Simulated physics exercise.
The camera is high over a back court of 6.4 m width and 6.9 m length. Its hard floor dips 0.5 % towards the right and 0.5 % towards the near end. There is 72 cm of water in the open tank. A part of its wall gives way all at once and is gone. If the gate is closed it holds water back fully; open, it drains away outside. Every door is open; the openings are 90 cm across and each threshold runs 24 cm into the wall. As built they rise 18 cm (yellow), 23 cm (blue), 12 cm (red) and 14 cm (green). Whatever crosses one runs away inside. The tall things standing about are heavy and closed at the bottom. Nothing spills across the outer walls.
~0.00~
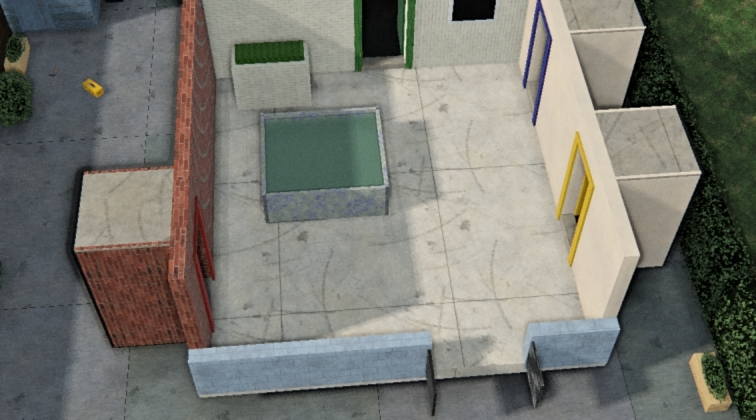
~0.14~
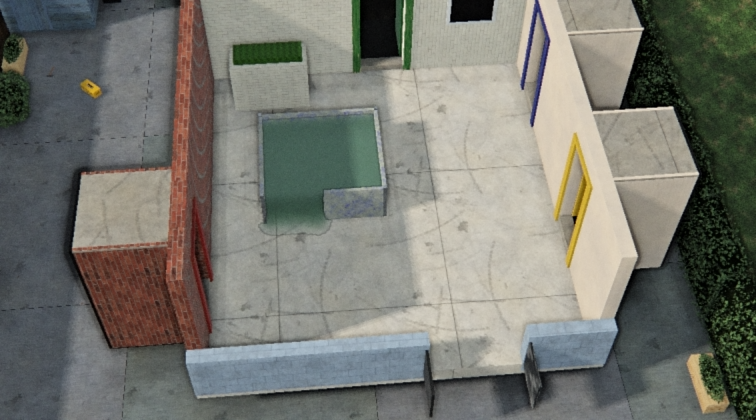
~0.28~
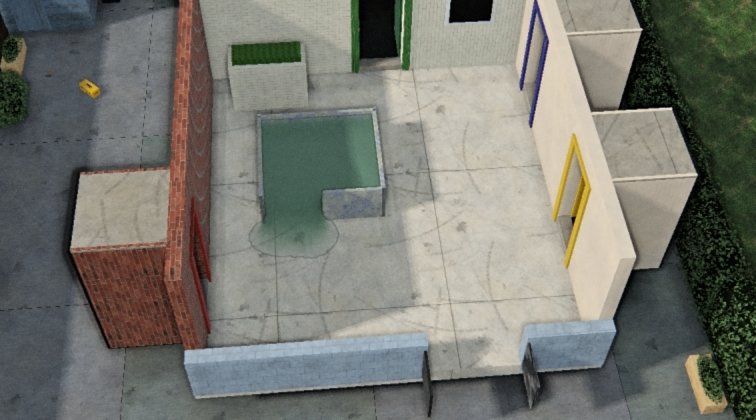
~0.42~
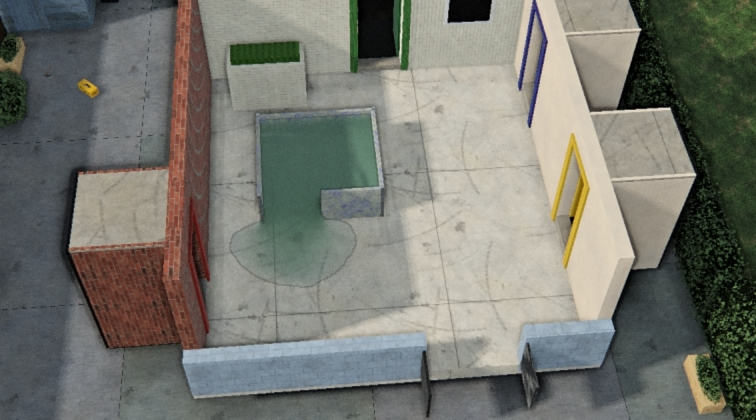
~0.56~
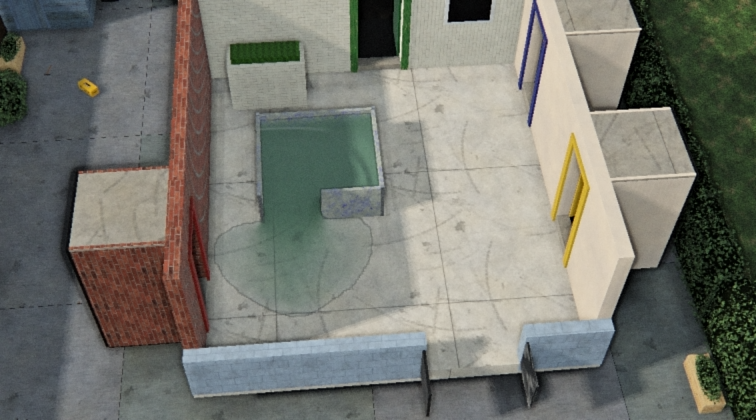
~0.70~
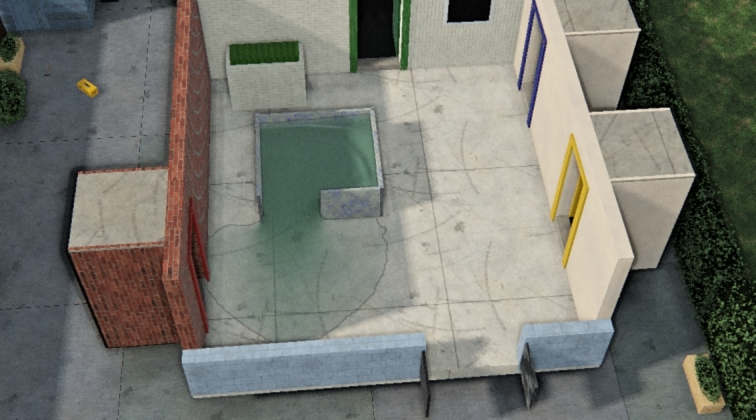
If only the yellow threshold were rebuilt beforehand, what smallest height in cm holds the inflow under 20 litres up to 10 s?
About 10.5 cm.
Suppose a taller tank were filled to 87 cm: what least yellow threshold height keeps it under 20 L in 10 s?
About 13.0 cm.
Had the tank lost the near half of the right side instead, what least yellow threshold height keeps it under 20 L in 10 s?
Then roughly 21 cm.
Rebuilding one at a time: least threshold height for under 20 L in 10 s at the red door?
About 21 cm at red.
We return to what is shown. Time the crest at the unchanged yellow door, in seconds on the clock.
At about 5.0 s.
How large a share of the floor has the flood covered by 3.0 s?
Some 35 per cent of it.
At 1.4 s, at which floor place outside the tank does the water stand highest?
Near (206, 374).
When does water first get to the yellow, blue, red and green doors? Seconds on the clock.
Yellow 4.0 s, blue 6.0 s, red 0.8 s, green 8.5 s.
After 1.4 s water covers 25 % of the floor, deepest (51 cm) near (206, 374); it has not reached the yellow door.
After 3.0 s water covers 35 % of the floor, deepest (30 cm) near (270, 313); it has not reached the yellow door.
After 10.0 s water covers 95 % of the floor, deepest (12 cm) near (508, 90); 9 cm at the yellow door, 0 litres in over its 18 cm threshold.
At the yellow door as built, the water arrived by 4.0 s and peaked near 16 cm at 4.8 s.
Run again over the same 10 s with other heights there, 42 litres in over 9 cm, 6 litres over 12.5 cm. The limit of 20 litres is kept from about 10.5 cm up.
